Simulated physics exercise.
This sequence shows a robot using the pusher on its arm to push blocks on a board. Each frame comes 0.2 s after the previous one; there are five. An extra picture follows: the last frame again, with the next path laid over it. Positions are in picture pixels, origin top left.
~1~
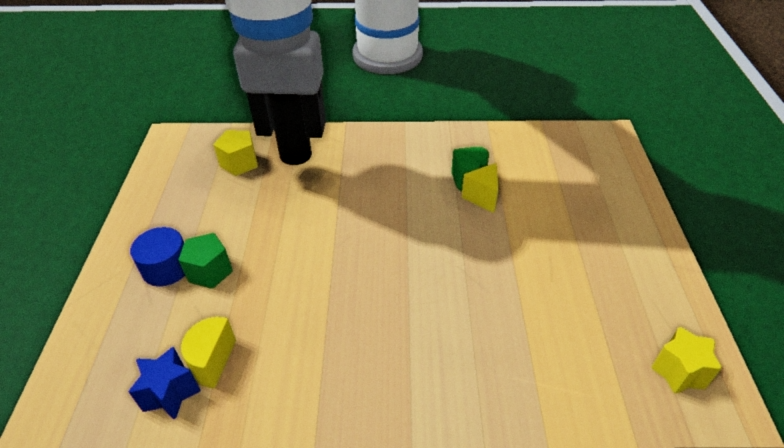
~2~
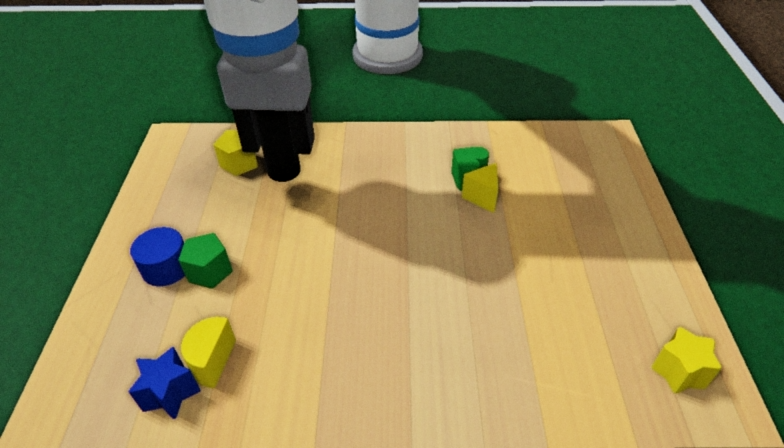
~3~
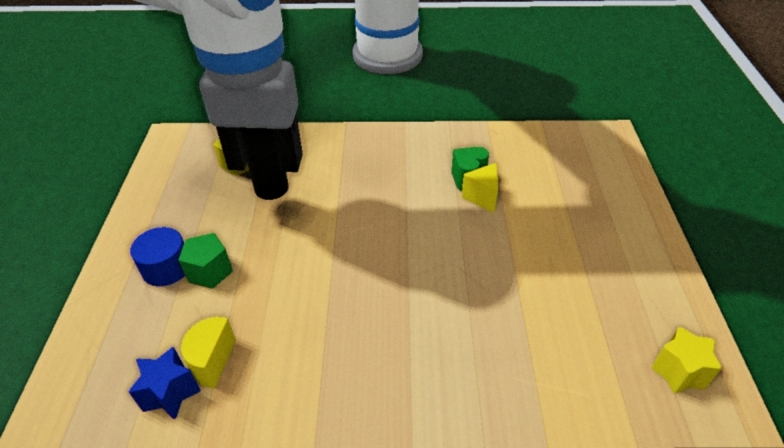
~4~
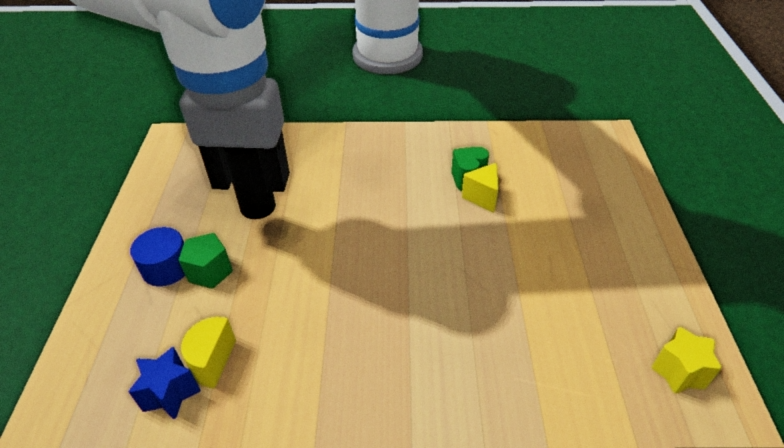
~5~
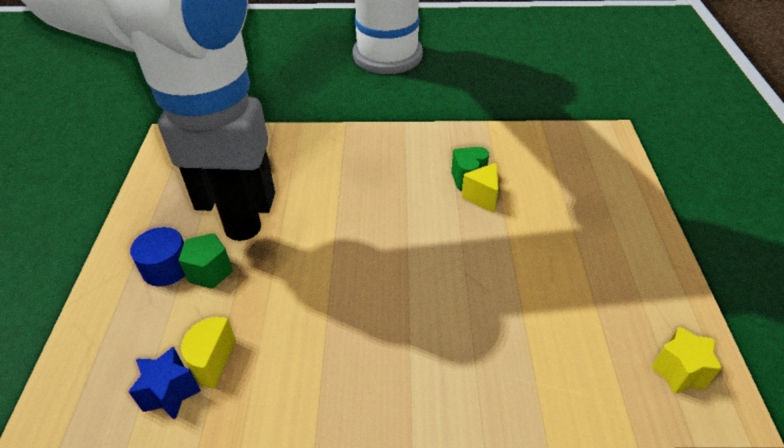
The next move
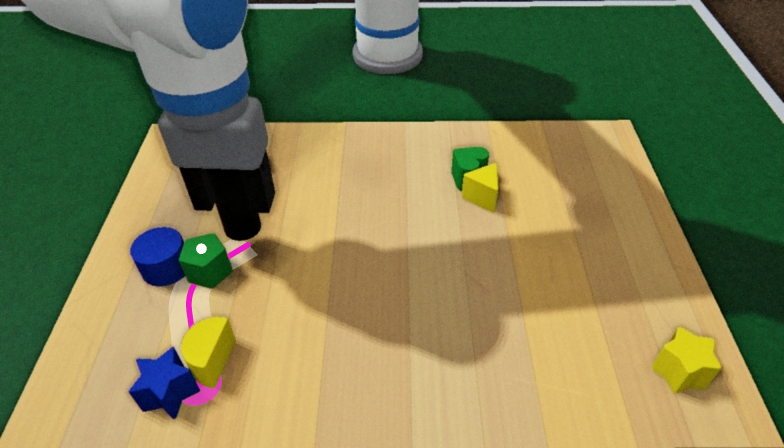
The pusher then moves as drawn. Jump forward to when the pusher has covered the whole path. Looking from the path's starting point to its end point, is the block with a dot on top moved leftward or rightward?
It's going to go right.
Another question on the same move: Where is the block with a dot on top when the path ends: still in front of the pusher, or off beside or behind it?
Slipped loose.
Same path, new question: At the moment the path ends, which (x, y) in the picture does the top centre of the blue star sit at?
The spot you're after is about (146, 399) in the image.
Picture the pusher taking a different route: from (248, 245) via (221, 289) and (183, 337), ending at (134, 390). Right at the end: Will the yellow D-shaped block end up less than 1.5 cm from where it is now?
Yes.
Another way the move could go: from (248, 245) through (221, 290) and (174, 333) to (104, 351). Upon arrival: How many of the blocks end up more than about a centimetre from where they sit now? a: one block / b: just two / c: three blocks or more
a.
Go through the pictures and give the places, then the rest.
Lower end of the pusher at (296, 155), tops of blocks, blue disc at (156, 244), blue star at (158, 373), green pentagonal block at (201, 249), yellow D-shaped block at (203, 339), in the first frame.
Pusher at (284, 171), blocks as before, in the second frame.
Pusher at (272, 189), blocks as before, in the third frame.
Pusher at (258, 208), blocks as before, in the fourth frame.
Pusher at (243, 228), blue disc at (156, 244), blue star at (158, 373), green pentagonal block at (201, 249), yellow D-shaped block at (203, 339), in the fifth frame.
The drawn path runs from (248, 245) through (199, 278) and (192, 328) to (199, 385); the dot is on the green pentagonal block.
On the path given first. One third of the way, pusher at (192, 262); blue disc at (140, 249); green pentagonal block at (160, 283), turned 25° anticlockwise.
Two thirds of the way, pusher at (184, 313); blue disc at (140, 249); green pentagonal block at (136, 313), turned 15° clockwise.
At the end, pusher at (192, 370); blue disc at (140, 249); blue star at (146, 399), turned 50° clockwise; green pentagonal block at (136, 313), turned 15° clockwise; yellow D-shaped block at (226, 384), turned 35° anticlockwise.
